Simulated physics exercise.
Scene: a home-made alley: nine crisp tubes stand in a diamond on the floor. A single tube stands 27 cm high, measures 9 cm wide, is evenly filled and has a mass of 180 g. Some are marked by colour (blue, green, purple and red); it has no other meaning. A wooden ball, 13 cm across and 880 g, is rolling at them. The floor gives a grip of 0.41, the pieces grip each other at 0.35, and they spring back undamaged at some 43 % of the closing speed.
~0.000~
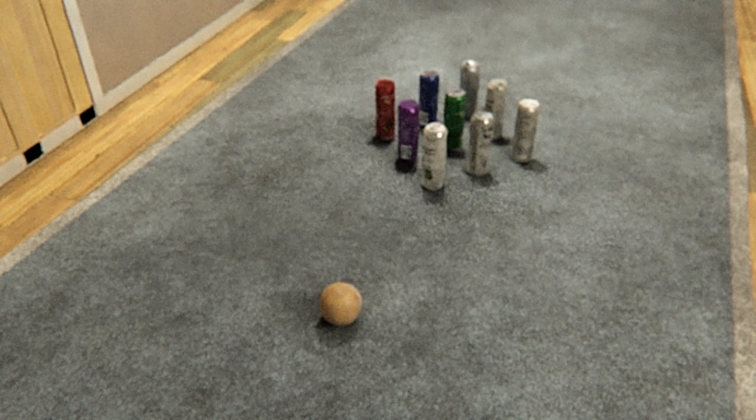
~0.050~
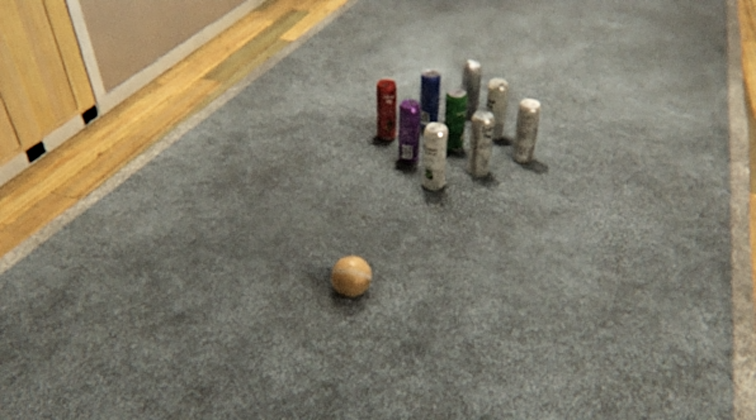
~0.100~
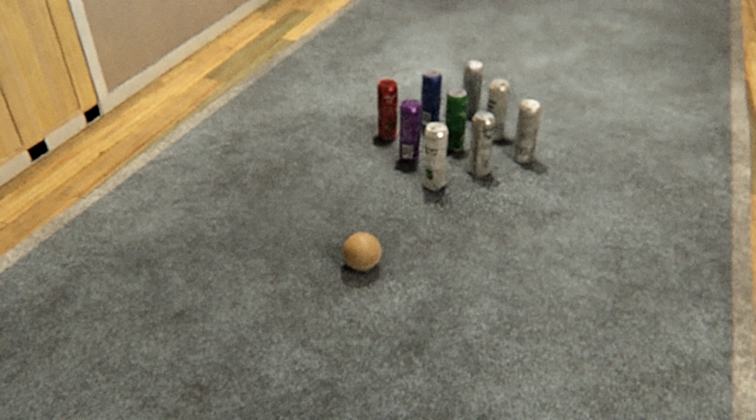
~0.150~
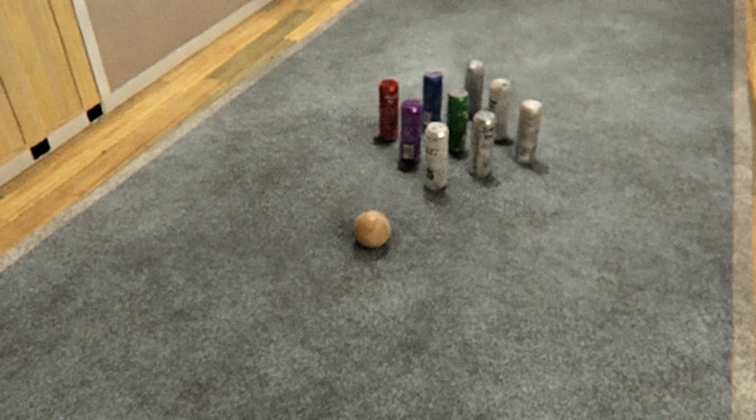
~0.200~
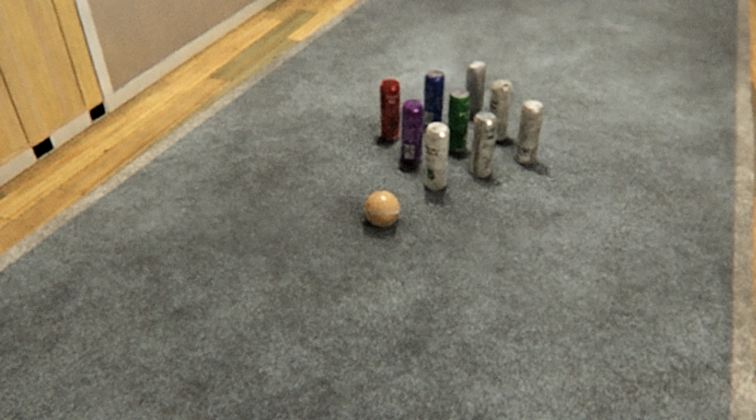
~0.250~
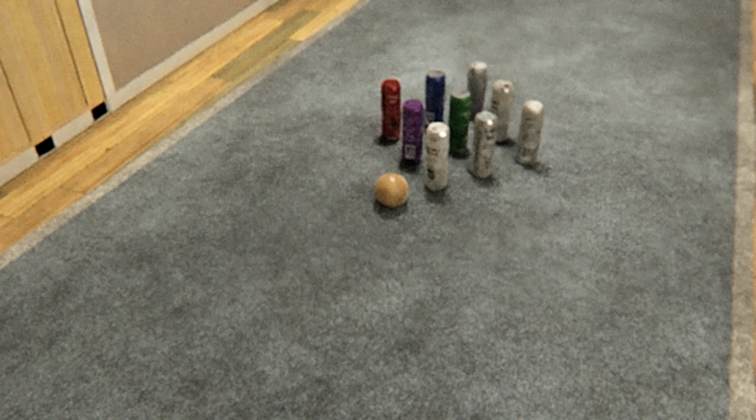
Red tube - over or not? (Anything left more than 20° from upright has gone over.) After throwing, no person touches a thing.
Not over.
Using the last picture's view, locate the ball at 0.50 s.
Roughly at pixel (424, 127).
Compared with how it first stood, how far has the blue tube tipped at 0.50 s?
Measured against how it began, the tilt is near 5 degrees.
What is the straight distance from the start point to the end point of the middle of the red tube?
About 0 cm from where it started.
By 0.50 s, ball still moving; 1 of the 9 tubes over; red tube unmoved; purple tube tilted 34°.
By 0.86 s, ball still moving; 2 of the 9 tubes over; red tube unmoved; purple tube lying flat.
When it is over (1.4 s), ball rolling away; 2 of the 9 tubes over; red tube unmoved; purple tube lying flat; blue tube lying flat. In pixels of the last frame, middles, red tube near (391, 111), purple tube near (376, 85).
